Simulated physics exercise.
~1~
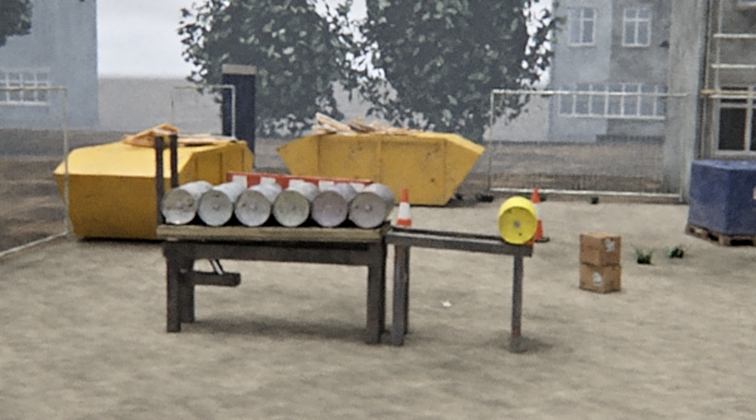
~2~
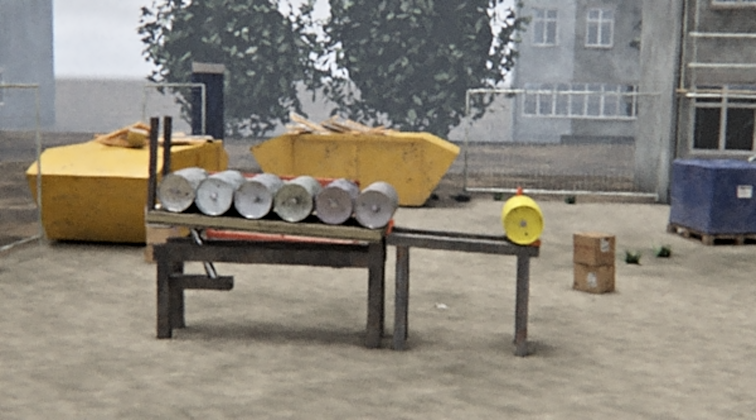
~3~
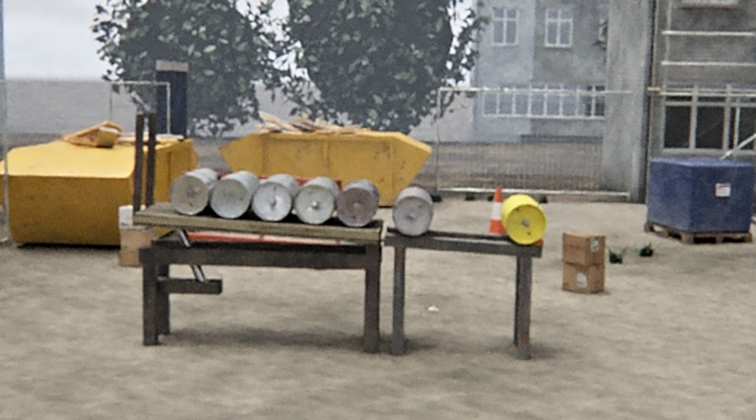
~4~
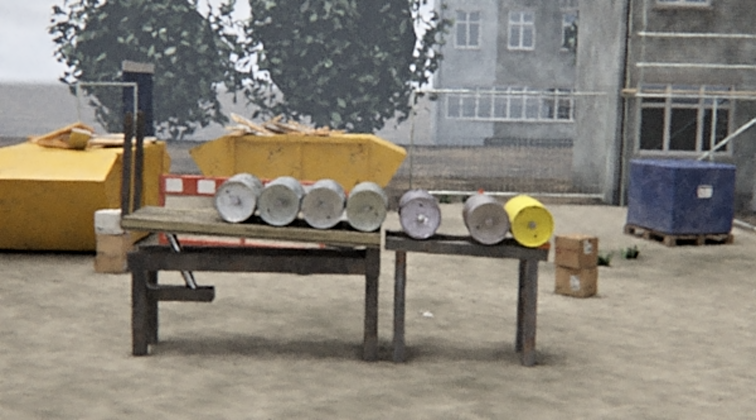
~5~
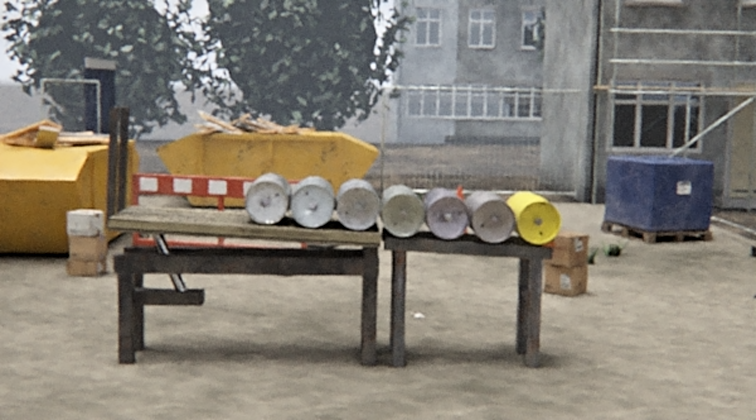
The clip shows six grey kegs on a wooden deck and a yellow keg on a lower rack to the right. The deck tilts up at its left edge, and the grey kegs roll right, several reaching the rack, where they line up against the yellow keg, which stays on the rack.
